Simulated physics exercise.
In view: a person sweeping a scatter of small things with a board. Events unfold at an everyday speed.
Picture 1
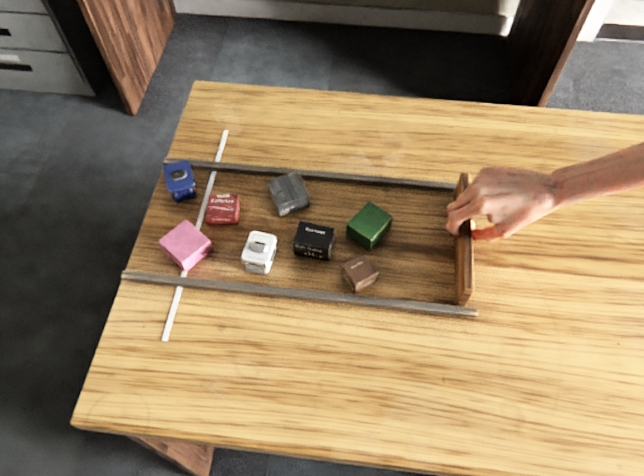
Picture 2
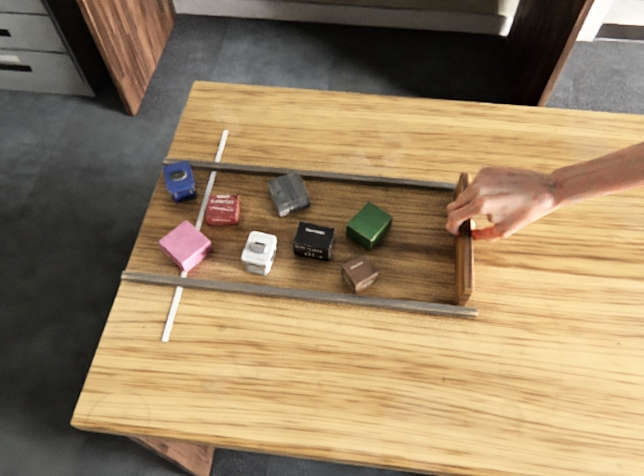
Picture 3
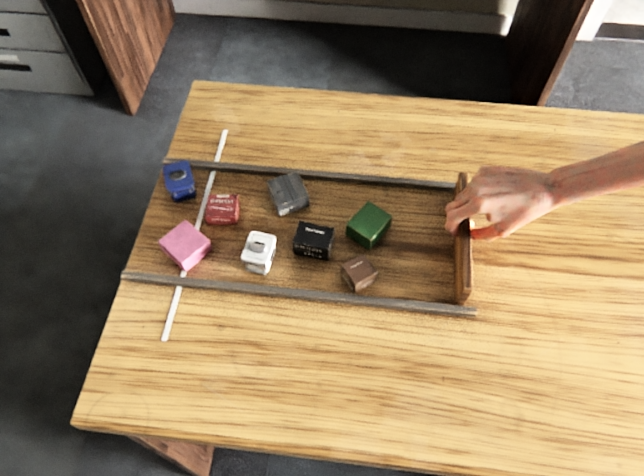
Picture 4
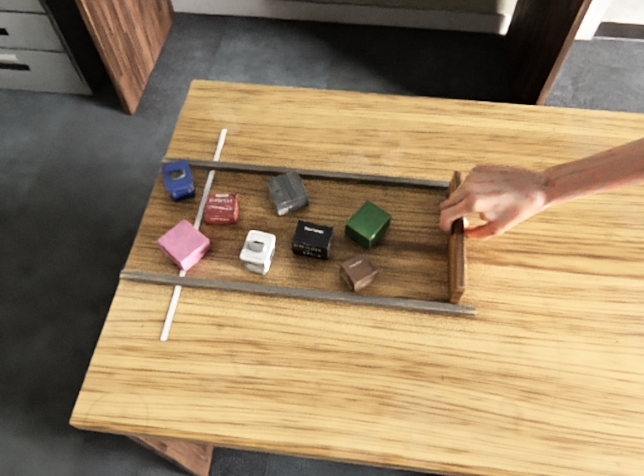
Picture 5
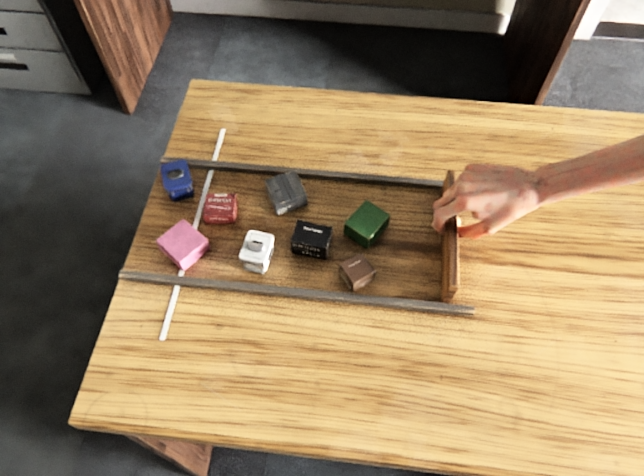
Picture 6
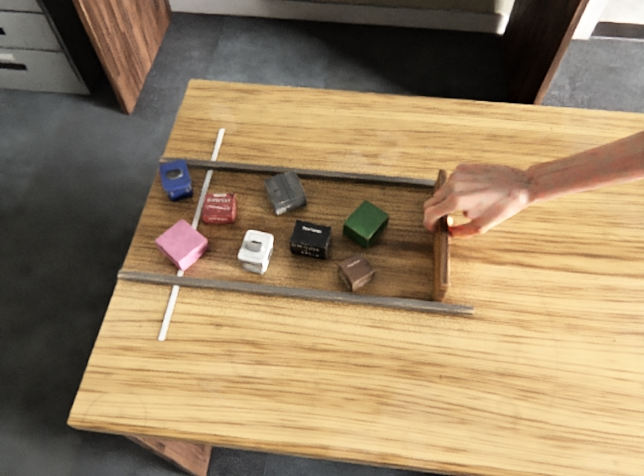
On a wooden table, a hand slides a board slightly left toward scattered small boxes.
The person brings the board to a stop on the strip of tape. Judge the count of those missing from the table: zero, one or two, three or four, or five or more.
My judgement: One or two.
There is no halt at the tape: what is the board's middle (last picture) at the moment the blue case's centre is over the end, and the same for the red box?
(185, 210) and (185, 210), roughly.
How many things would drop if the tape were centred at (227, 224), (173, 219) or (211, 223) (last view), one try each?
Try by try, 0, 4 and 0.
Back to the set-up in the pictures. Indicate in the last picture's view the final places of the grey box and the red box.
The grey box comes to rest close to (190, 177), while the red box rests close to (155, 202).
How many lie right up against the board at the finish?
It touches 3.
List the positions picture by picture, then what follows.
Blue case (181, 181); pink block (186, 245); red box (223, 209); board (463, 237); tape (199, 222), in the first picture.
Pink block (186, 246); black box (314, 241), in the second picture.
Red box (223, 209); brown box (359, 273), in the third picture.
Blue case (179, 181); green block (368, 225), in the fourth picture.
Pink block (184, 245); white case (258, 252), in the fifth picture.
Blue case (177, 180); pink block (183, 245); red box (220, 209); board (441, 234); tape (196, 221), in the sixth picture.
A little later, none off yet; blue case at rest near (177, 180); pink block at rest near (183, 245); red box at rest near (220, 209).
When it is over, the number that fall off is one or two; down, pink block.
